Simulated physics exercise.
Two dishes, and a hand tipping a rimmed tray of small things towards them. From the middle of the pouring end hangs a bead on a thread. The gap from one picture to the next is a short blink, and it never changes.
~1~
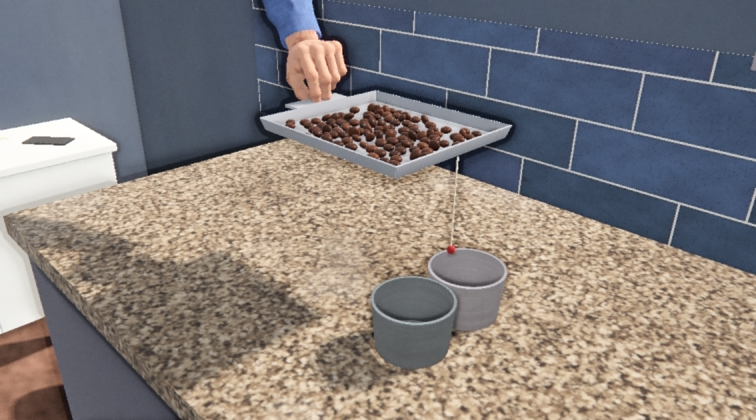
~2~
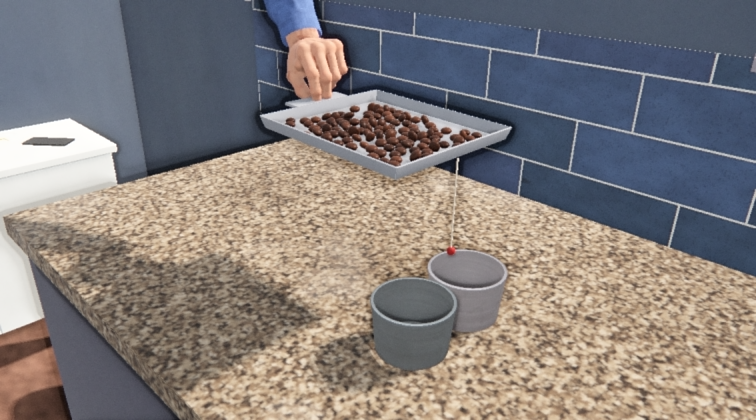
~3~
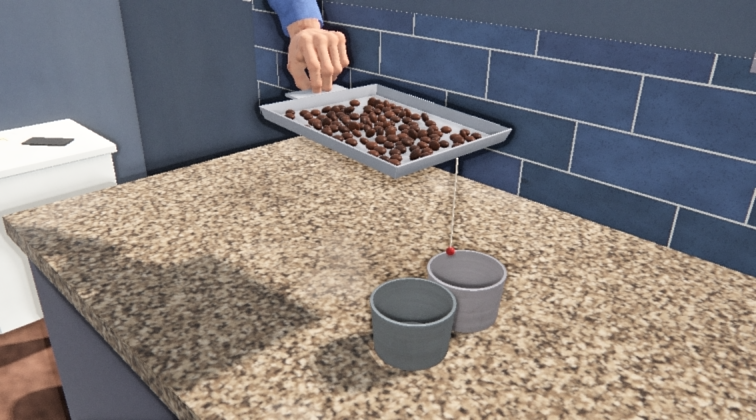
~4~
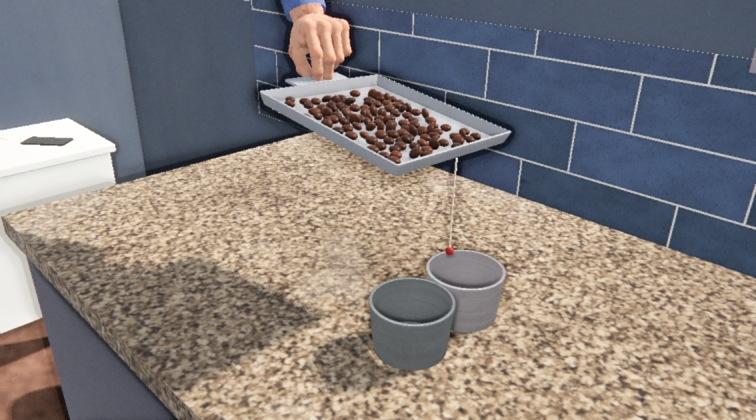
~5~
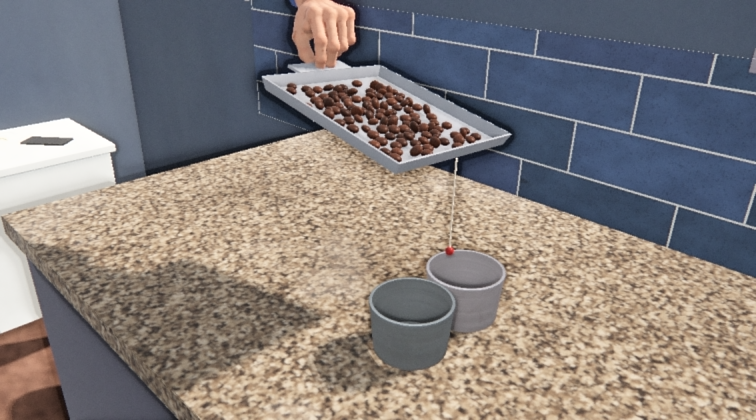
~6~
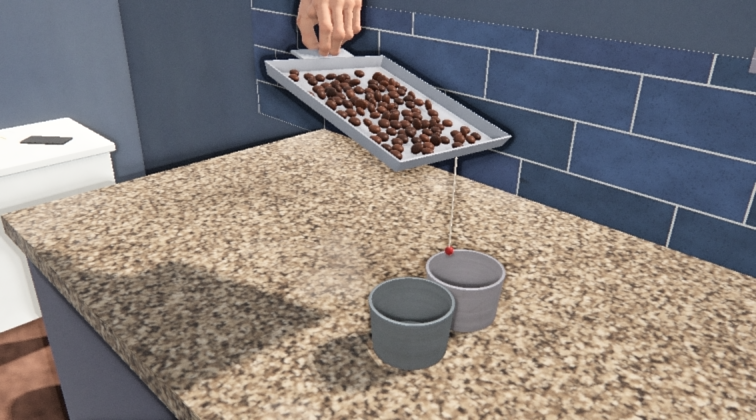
A hand in a blue sleeve holds a pale grey rimmed tray of small dark brown pieces above a speckled tan counter, seen from slightly above beside a blue brick-tiled wall. Below the tray, a red bead hangs on a thin thread near two round dishes, dark grey at left and lighter grey behind at right. The hand gradually raises the tray's far end, while the camera stays almost still.
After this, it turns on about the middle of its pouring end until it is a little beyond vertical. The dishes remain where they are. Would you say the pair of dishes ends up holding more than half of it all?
I would say no, less than half.
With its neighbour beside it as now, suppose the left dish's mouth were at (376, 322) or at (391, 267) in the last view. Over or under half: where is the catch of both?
The first place gets a lesser share, the second a lesser share.
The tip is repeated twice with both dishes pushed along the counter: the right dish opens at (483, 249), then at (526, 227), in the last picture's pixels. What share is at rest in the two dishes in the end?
Close to 60 in a hundred, then close to 70 in a hundred.
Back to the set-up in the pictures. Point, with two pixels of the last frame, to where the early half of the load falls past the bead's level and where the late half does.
About (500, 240), and after that about (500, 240).
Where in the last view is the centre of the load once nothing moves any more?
Around (511, 291), give or take.
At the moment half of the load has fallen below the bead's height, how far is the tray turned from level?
It sits at roughly 90°.
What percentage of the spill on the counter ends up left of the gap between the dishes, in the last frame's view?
0 in a hundred, roughly.
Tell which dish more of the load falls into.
That one is the rightward one.
Shortly afterwards, tray tipped steeply; the bulk on the tray; a little in the air.
Next, tray tipped past a quarter turn; only a few on the tray; near a quarter in the right dish; near two thirds outside both; near a quarter in the air.
Some moments later, tray tipped past a quarter turn; near a quarter in the right dish; the bulk outside both.
In the end, tray tipped past a quarter turn; none at all in the left dish; near a quarter in the right dish; the bulk outside both.
